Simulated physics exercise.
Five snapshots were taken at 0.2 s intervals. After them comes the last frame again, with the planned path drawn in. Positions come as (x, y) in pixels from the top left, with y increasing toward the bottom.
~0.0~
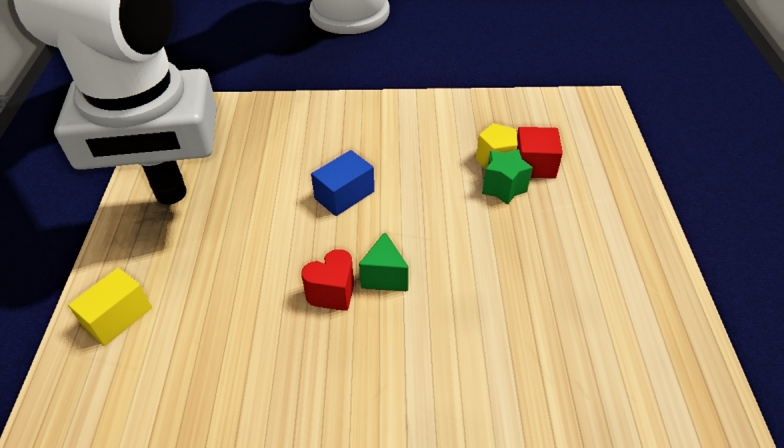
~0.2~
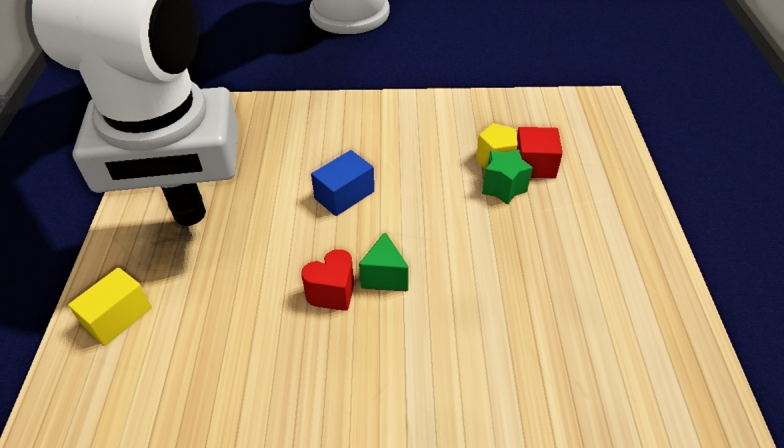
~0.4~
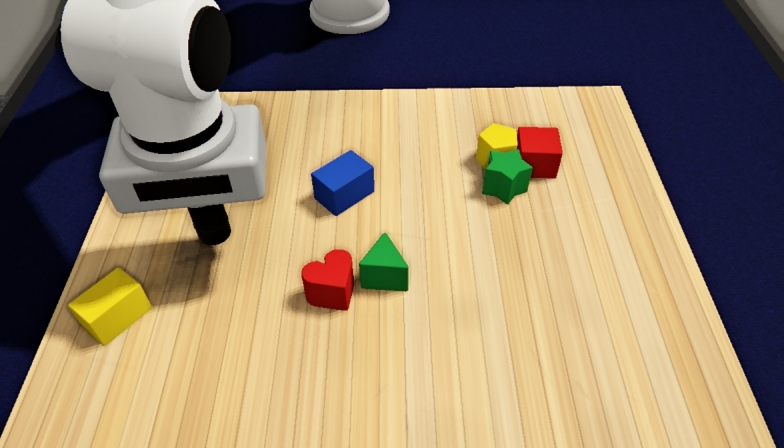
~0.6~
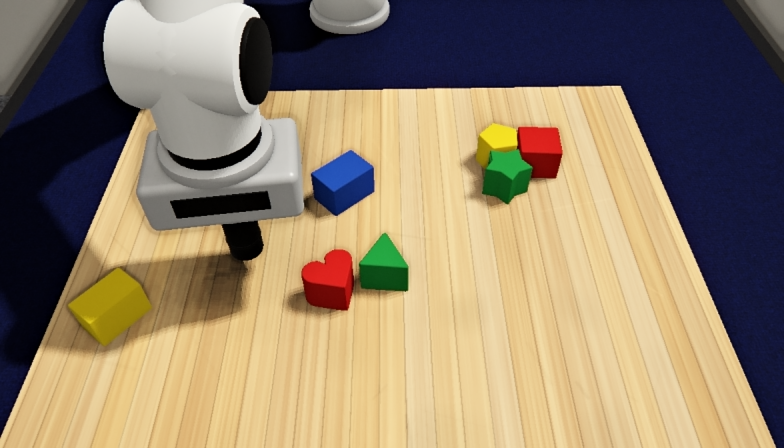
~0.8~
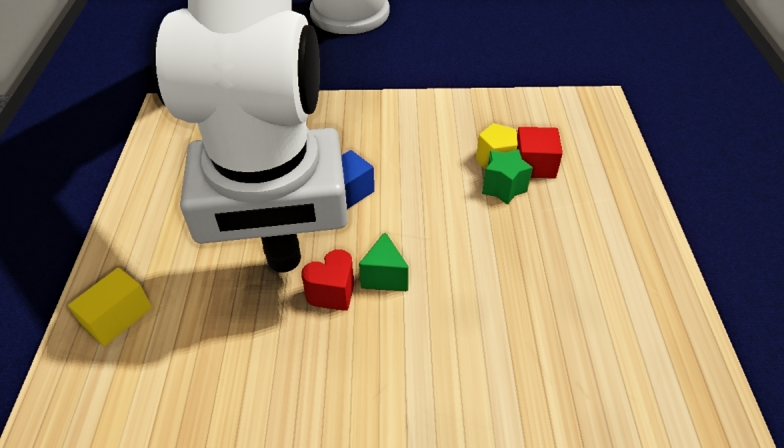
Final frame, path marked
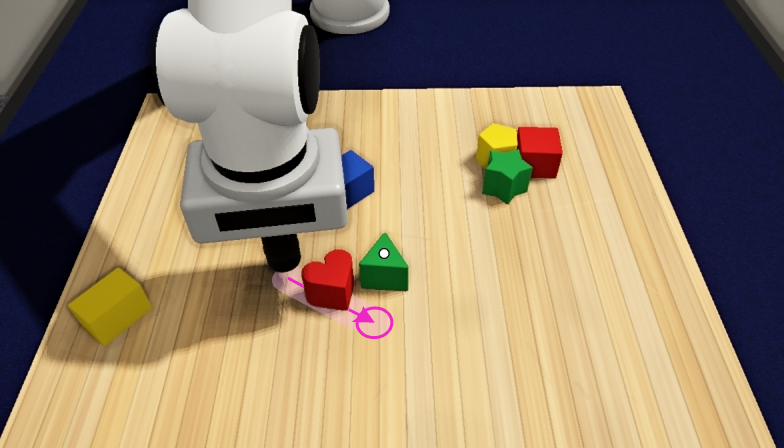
A robot arm moves right and toward the viewer, bringing its rod near the red heart-shaped block.
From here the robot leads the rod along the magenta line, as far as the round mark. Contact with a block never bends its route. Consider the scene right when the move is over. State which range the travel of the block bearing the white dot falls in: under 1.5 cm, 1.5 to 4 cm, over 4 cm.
It gets moved 1.5 to 4 cm.
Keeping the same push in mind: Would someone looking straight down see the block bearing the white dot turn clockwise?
No, I don't think so.
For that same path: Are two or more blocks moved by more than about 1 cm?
Yes, I think so.
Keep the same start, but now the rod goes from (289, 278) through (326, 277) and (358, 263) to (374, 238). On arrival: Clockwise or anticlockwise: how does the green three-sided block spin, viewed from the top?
It spins against the clock.
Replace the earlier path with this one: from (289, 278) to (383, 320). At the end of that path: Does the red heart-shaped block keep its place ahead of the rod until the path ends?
I believe so.
The drawn path runs from (289, 278) to (374, 323); the dot is on the green three-sided block.
The first path, step by step. Halfway along, rod (327, 282); red heart-shaped block (367, 281), turned 20° anticlockwise; green three-sided block (399, 251), turned 35° anticlockwise.
At the end, rod (373, 305); red heart-shaped block (408, 290), turned 70° anticlockwise; green three-sided block (407, 250), turned 65° anticlockwise.
